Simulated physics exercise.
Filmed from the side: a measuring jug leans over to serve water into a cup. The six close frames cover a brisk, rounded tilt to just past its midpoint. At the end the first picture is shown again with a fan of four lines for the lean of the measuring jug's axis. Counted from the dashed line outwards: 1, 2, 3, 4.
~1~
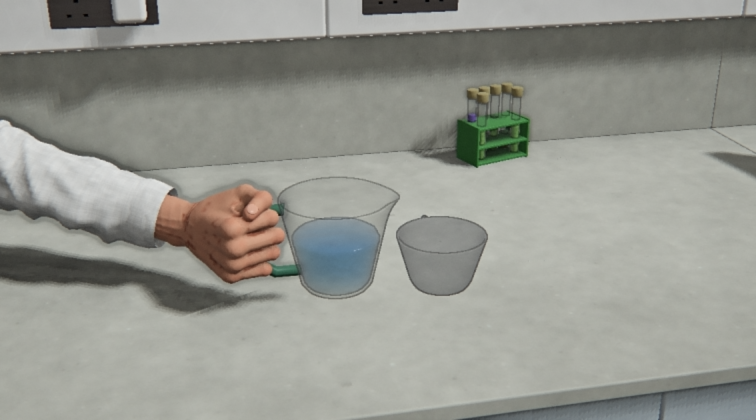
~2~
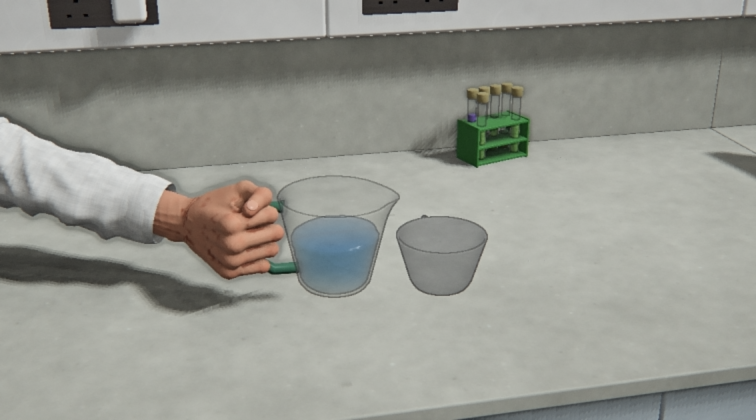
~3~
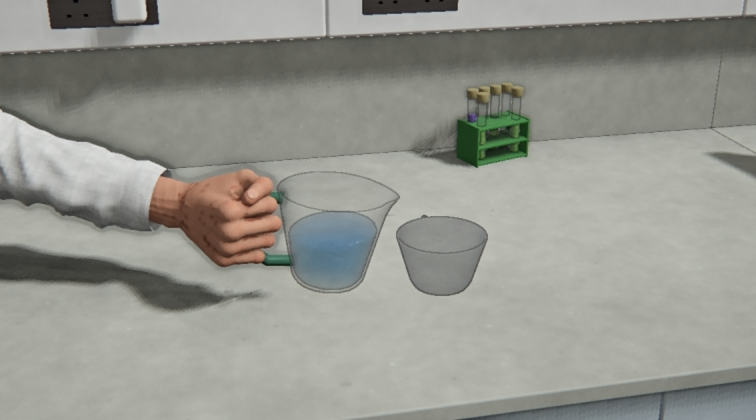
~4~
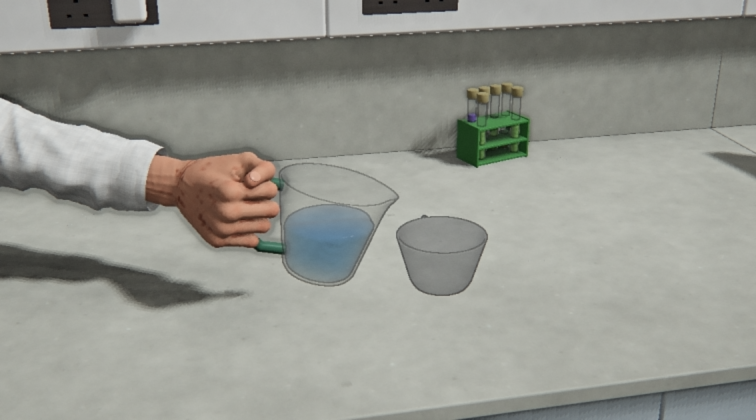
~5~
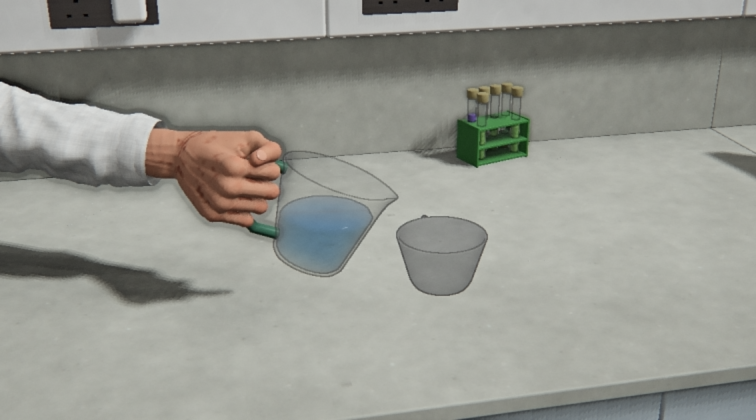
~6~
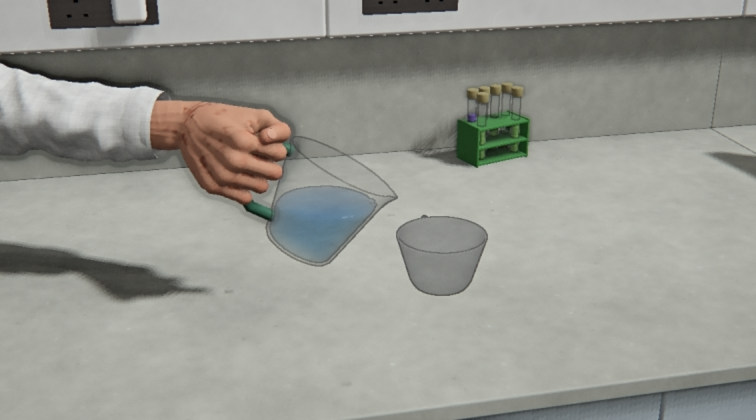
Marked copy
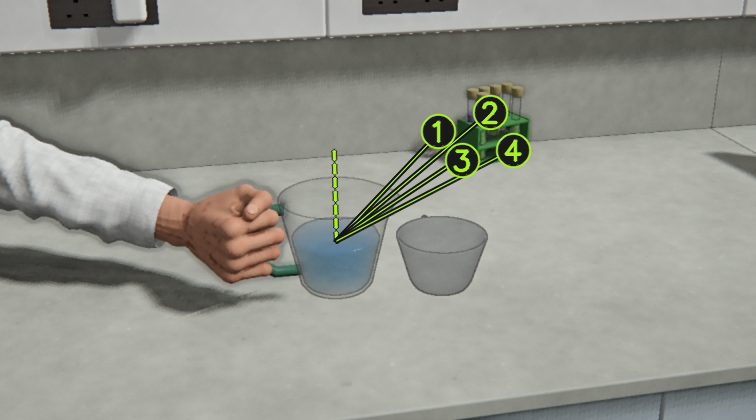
A hand in a white sleeve held a clear measuring jug of blue water upright by its green handle, then gradually tilted it rightward beside an empty cup, with no water leaving the jug.
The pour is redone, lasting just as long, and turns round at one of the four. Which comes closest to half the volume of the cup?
Choose 3.
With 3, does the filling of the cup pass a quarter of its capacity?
Yes.
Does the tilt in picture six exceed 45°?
No, it does not.
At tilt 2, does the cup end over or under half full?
Under.
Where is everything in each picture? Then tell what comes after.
Upright, lip at (397, 195); rim of the cup round (442, 233); nothing has left yet.
Upright, lip at (397, 195); nothing has left yet.
Tipped about 6°, lip at (397, 195); nothing has left yet.
Tipped about 13°, lip at (397, 195); nothing has left yet.
Tipped about 21°, lip at (396, 195); nothing has left yet.
Tipped about 30°, lip at (396, 194); nothing has left yet.
On the marked copy, 1 at (427, 144); 2 at (477, 122); 3 at (446, 167); 4 at (497, 157).
With 1, the cup ends with about 13 % of what it can hold.
With 2, the cup ends with about 30 % of what it can hold.
With 3, the cup ends with about 51 % of what it can hold.
With 4, the cup ends with about 66 % of what it can hold; 7 % of the water is spilt.
